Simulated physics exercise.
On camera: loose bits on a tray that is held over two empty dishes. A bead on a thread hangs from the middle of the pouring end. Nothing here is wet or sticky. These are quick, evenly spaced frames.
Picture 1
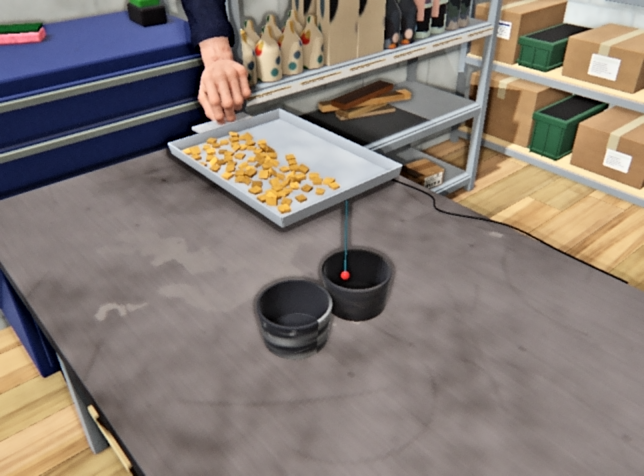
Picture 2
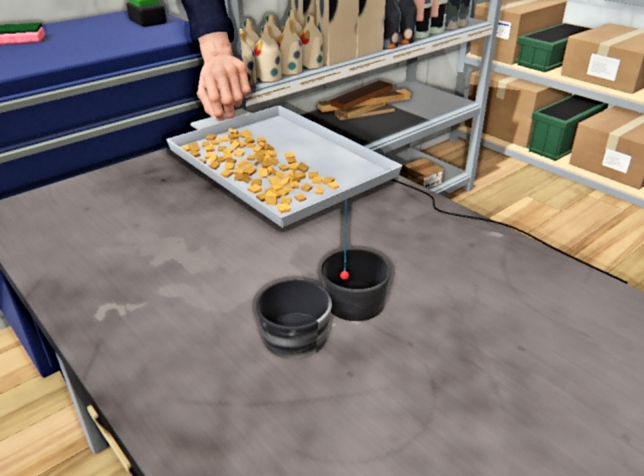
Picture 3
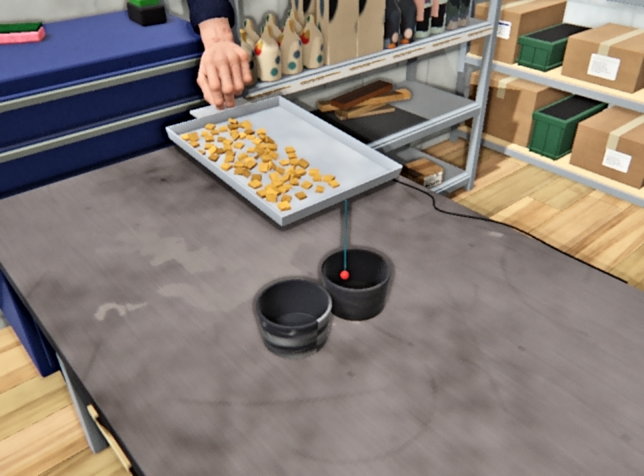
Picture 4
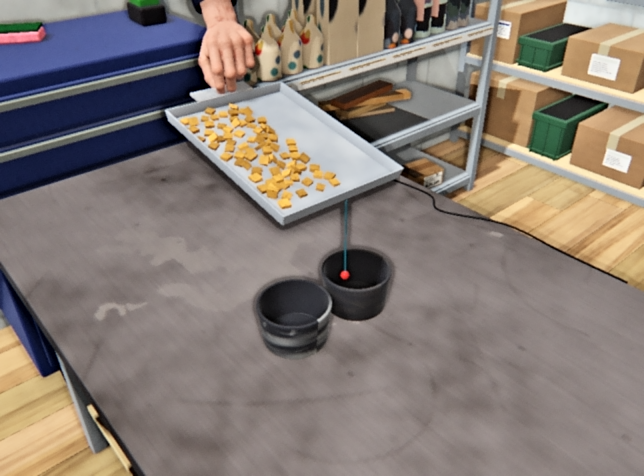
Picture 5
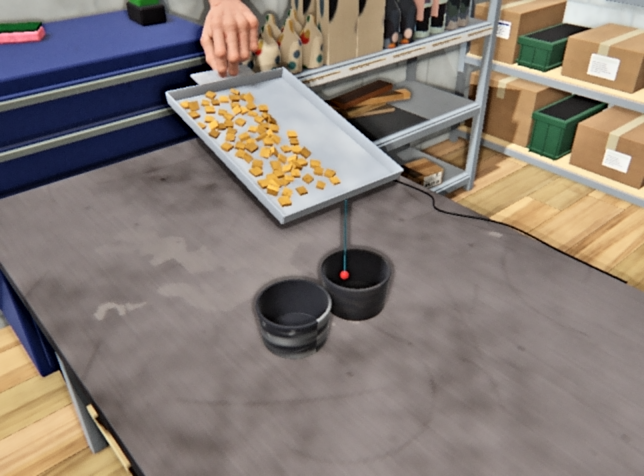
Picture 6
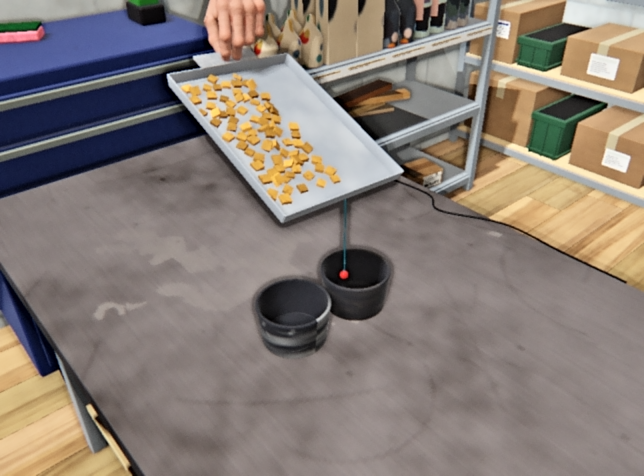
In the video, a hand holds a grey tray of golden cereal squares above two empty dark dishes on a table, then raises the tray's far end, tilting it increasingly toward the dishes while the squares remain on it.
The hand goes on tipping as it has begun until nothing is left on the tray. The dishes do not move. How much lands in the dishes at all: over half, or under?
Together they catch only the smaller part.
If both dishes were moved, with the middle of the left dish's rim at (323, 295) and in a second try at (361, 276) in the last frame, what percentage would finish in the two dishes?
Roughly 40 per cent, and 40 per cent.
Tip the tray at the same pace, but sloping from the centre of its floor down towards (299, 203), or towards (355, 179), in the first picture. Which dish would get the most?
First left, then the right-hand dish.
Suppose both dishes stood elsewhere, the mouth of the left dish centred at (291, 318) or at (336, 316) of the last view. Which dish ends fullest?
First the dish on the right, then the right one.
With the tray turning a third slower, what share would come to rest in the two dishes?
Near 10 %.
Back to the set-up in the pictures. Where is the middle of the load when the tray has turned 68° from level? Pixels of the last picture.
Close to (341, 183).
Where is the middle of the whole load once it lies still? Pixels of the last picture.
Near (395, 326).
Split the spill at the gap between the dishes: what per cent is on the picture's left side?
Roughly 0 in a hundred.
Just after the last frame, tray tipped steeply; almost all on the tray; about a tenth in the air.
A moment on, tray tipped past a quarter turn; roughly a quarter on the tray; just a few in the right dish; roughly a third outside both; roughly a third in the air.
Further on, tray tipped past a quarter turn; just a few in the left dish; about a tenth in the right dish; almost all outside both.
When it is over, tray tipped past a quarter turn; just a few in the left dish; about a tenth in the right dish; almost all outside both.
